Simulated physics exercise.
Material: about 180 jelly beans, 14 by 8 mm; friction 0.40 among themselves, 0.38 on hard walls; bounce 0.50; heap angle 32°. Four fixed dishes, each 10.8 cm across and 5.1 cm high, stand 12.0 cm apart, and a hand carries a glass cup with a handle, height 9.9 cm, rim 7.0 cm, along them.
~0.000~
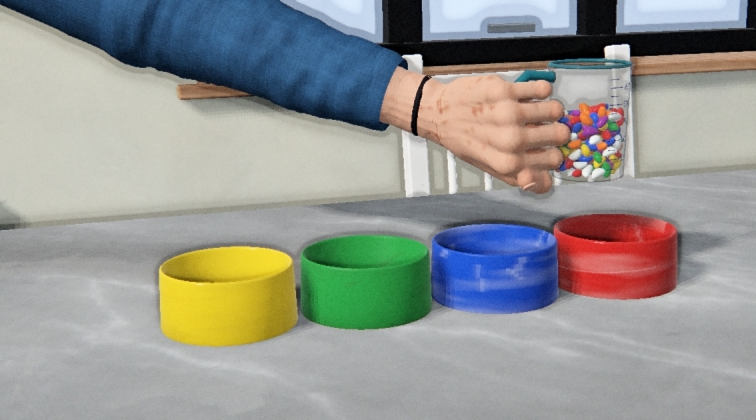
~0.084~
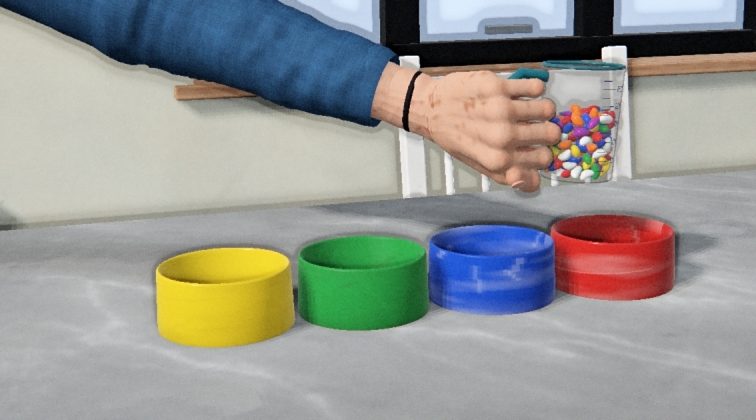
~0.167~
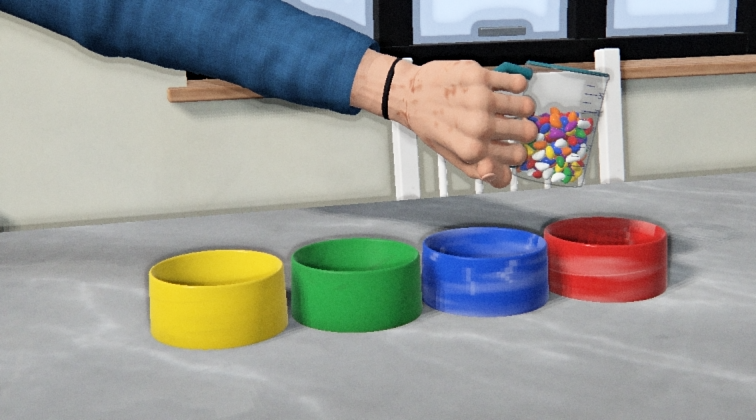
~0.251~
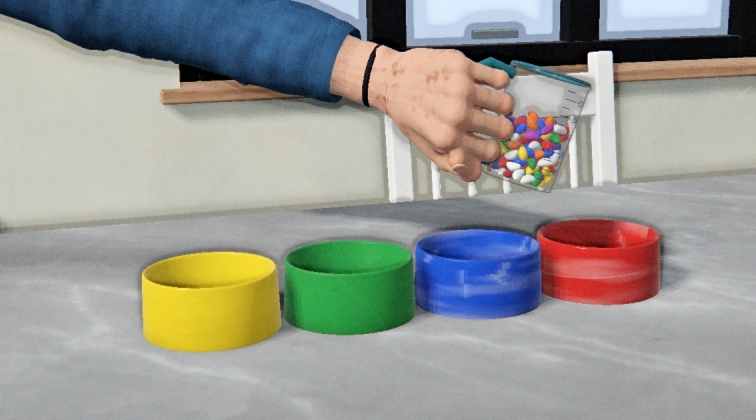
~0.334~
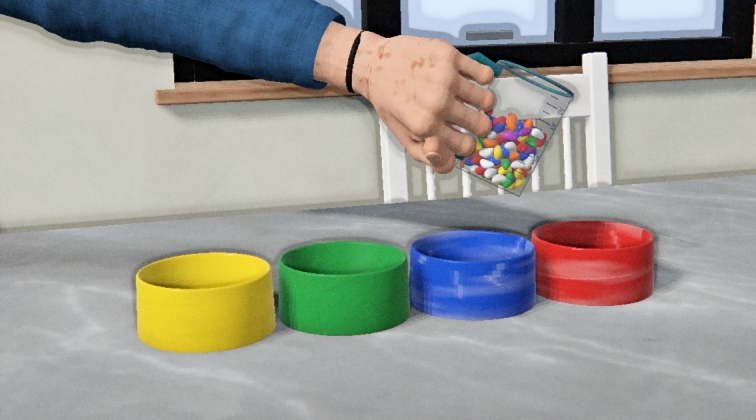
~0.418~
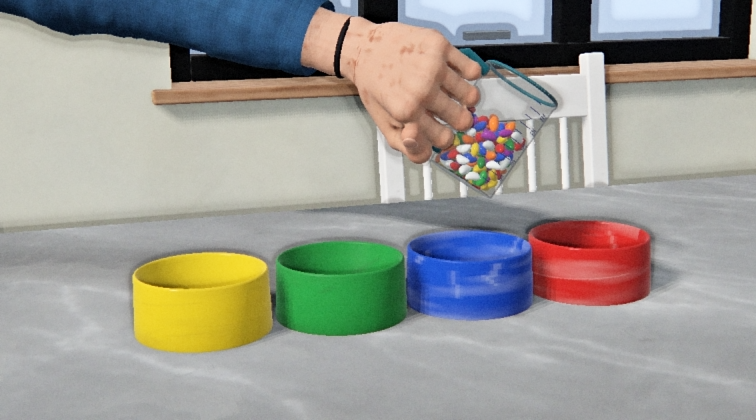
A hand held a clear cup of colorful jelly beans above a row of yellow, green, blue and red dishes, then moved it left while steadily tilting it to the right.
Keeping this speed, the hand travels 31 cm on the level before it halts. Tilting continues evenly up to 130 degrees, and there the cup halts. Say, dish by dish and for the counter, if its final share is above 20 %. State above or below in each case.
In each case: Red below, blue below, green above, yellow below, counter below.
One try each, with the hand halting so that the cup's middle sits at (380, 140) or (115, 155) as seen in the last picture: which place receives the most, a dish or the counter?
Top receivers, in order: Blue and green.
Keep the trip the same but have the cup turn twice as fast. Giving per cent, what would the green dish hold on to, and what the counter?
Green: 0, counter: 0.
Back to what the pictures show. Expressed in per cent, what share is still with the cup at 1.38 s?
Roughly 45 in a hundred.
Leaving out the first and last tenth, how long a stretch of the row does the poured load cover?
6 cm.
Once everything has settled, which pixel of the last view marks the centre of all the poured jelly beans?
In the last view, approximately (341, 295).
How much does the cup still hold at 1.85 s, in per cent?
Some 0 %.
Then, at 1.00 s, tilt 93 degrees; cup holds 100 %.
After 1.38 s, tilt 129 degrees; cup holds 45 %, green 50 %.
After 1.85 s, tilt 130 degrees; cup holds 0 %, green 100 %.
In the end, at 2.2 s, red 0 %, blue 0 %, green 100 %, yellow 0 %, counter 0 %.
